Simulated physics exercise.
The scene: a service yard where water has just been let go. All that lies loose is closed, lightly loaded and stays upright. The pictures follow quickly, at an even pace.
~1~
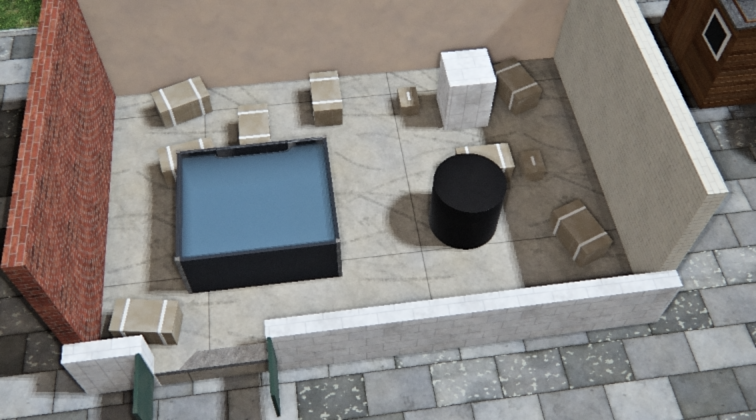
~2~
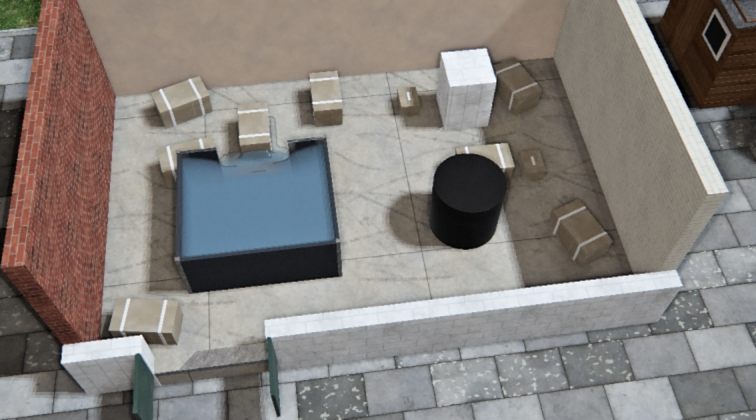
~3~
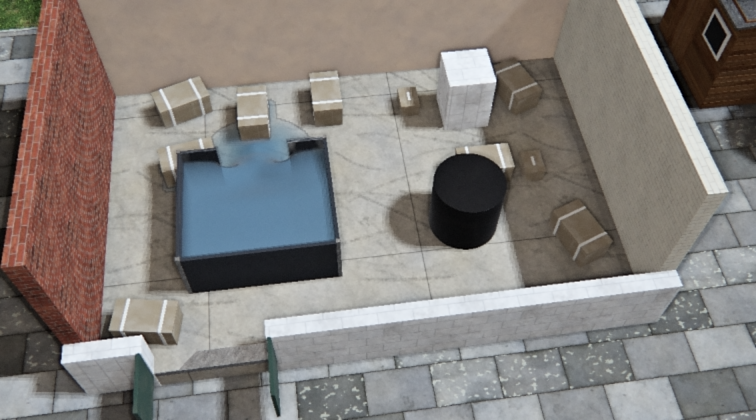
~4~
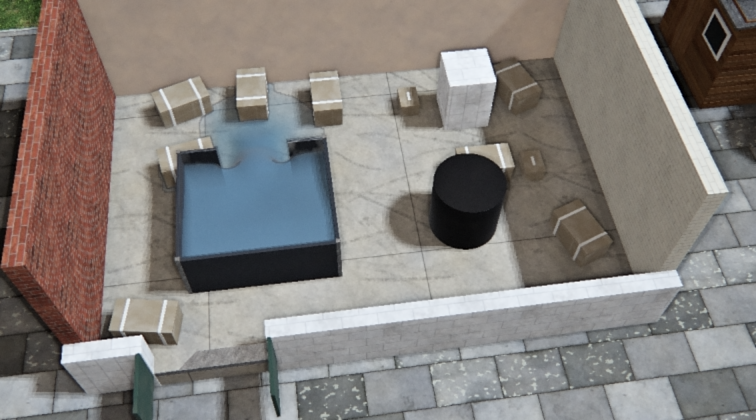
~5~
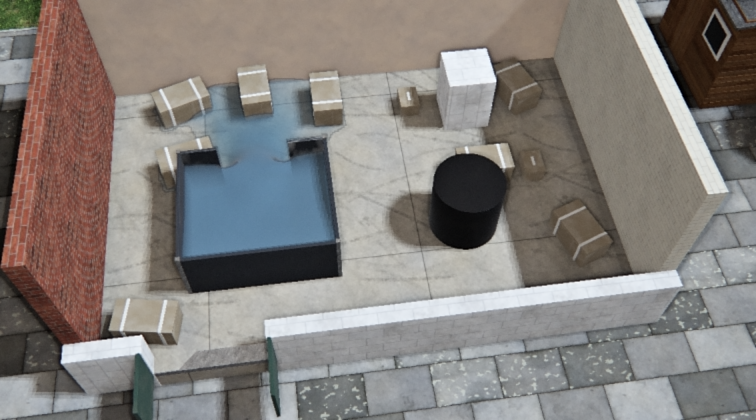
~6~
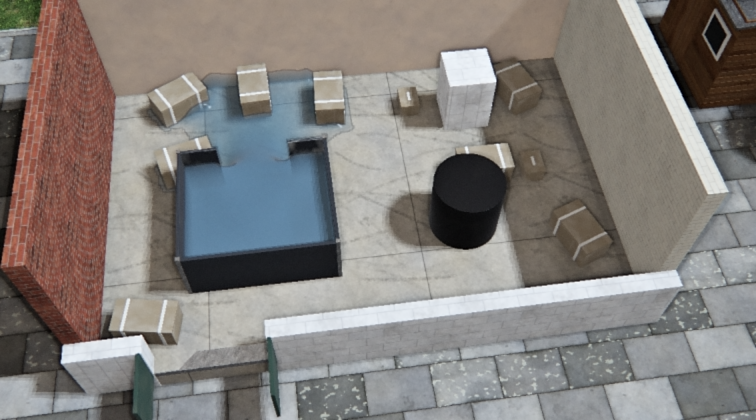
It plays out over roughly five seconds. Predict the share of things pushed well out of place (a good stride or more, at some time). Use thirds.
Share: At least two thirds.
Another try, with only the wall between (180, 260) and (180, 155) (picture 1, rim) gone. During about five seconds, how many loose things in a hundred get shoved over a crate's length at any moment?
About 90 per cent.
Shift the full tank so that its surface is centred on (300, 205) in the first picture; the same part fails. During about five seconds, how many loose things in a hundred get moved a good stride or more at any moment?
I make it 90 per cent.
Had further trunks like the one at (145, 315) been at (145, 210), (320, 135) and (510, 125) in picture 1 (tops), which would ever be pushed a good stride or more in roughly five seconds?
As listed: Shifted that much, swept aside, less than that.
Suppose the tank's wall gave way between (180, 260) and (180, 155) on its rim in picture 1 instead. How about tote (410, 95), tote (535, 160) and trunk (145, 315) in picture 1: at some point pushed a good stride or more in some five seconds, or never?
In turn: Pushed that far, no, moved that far.
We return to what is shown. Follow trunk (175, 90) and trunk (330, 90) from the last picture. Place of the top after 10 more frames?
Close to (143, 145) and (415, 89).
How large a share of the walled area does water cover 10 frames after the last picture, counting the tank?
Roughly 45 per cent.
A moment on, 1 of 10 are well off their spots; 1 afloat.
Next, 4 of 10 are well off their spots; 3 afloat.
Later, 6 of 10 are well off their spots; 4 afloat.
In the end, 9 of 10 are well off their spots, and 9 have been at some point; 7 afloat.
